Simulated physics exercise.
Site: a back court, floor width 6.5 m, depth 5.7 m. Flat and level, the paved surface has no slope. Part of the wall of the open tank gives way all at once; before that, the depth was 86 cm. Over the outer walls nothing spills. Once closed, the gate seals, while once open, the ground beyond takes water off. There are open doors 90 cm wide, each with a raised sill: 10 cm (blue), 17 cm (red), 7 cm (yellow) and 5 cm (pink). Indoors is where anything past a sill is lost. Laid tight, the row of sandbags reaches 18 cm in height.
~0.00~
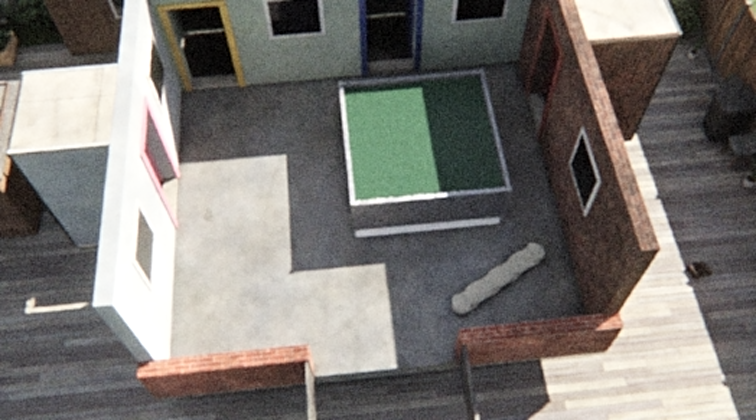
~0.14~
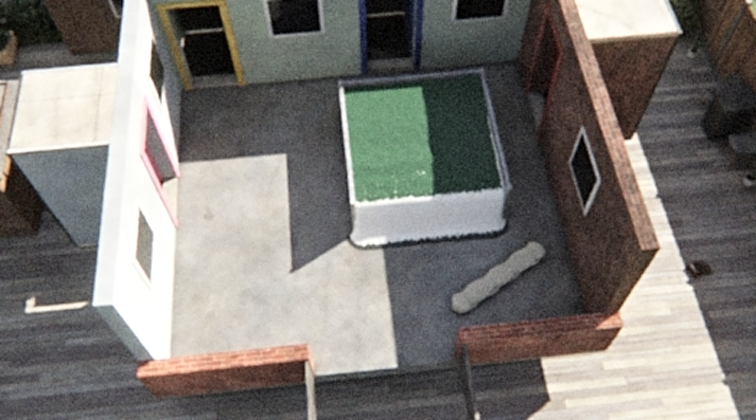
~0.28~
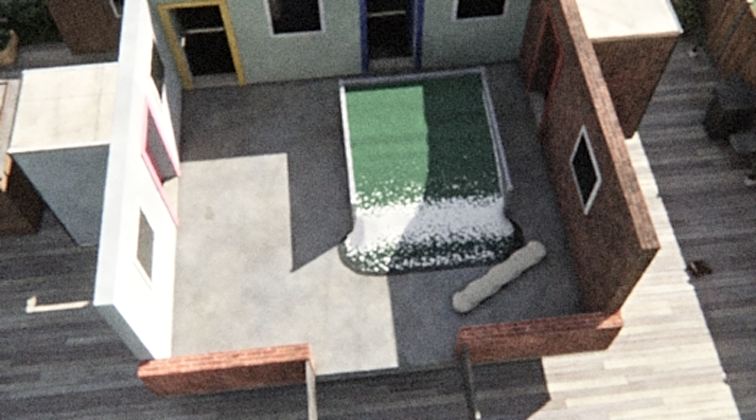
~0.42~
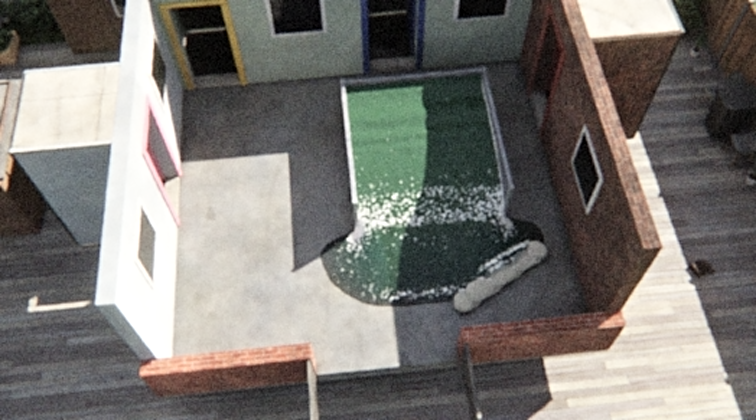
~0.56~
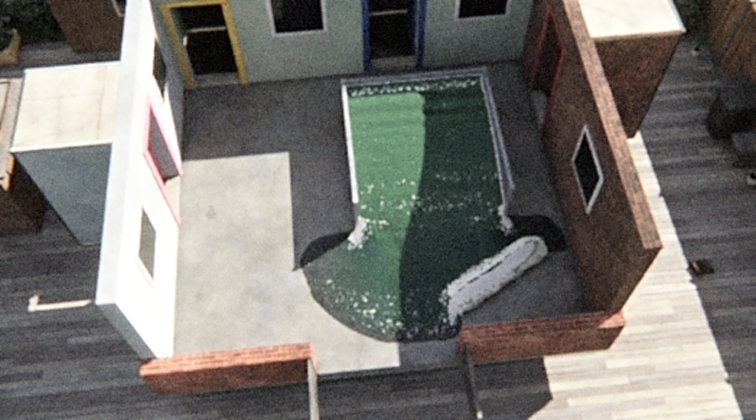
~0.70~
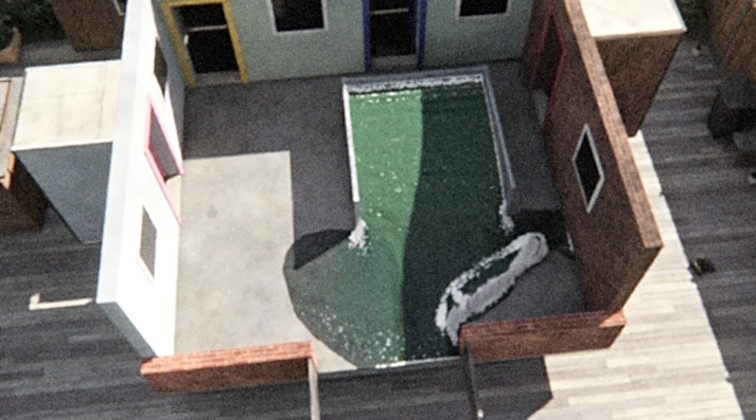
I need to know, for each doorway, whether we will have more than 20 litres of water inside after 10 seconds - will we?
Here is how it goes: The blue door, no, not that much; the red door, no, not that much; the yellow door, yes, more than that; the pink door, no, not that much.
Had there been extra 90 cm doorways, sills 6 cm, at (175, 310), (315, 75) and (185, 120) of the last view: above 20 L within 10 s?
More, less, more.
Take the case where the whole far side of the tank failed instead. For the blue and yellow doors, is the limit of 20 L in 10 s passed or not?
At the blue door the limit is surpassed; at the yellow door it is surpassed.
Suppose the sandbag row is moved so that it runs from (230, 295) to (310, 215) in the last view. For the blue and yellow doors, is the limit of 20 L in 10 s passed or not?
At the blue door the limit is not reached, and at the yellow door it is exceeded.
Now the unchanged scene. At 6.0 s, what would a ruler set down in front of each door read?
In centimetres, the blue door has 6, the red door 11, the yellow door 7 and the pink door 4.
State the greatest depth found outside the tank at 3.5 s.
Depth: Approx. 34 cm.
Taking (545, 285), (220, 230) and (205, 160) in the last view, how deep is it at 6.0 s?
Depth readings in turn - 13, 4, 3 cm.
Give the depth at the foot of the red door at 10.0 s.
It's about 8.0 cm.
After 1.4 s water covers 35 % of the floor and is deepest (51 cm) near (468, 288); blue door not reached, red door not reached, yellow door not reached, pink door not reached.
After 2.2 s water covers 40 % of the floor and is deepest (44 cm) near (580, 330); blue door not reached, red door 1 cm at the sill, 0 L in, yellow door not reached, pink door not reached.
After 3.5 s water covers 55 % of the floor and is deepest (34 cm) near (591, 329); blue door not reached, red door 6 cm at the sill, 0 L in, yellow door not reached, pink door 2 cm at the sill, 0 L in.
After 6.0 s water covers 90 % of the floor and is deepest (20 cm) near (531, 105); blue door 6 cm at the sill, 0 L in, red door 11 cm at the sill, 0 L in, yellow door 7 cm at the sill, 0 L in, pink door 4 cm at the sill, 0 L in.
After 10.0 s water covers 95 % of the floor and is deepest (14 cm) near (185, 98); blue door 5 cm at the sill, 0 L in, red door 8 cm at the sill, 1 L in, yellow door 13 cm at the sill, 53 L in, pink door 8 cm at the sill, 2 L in.
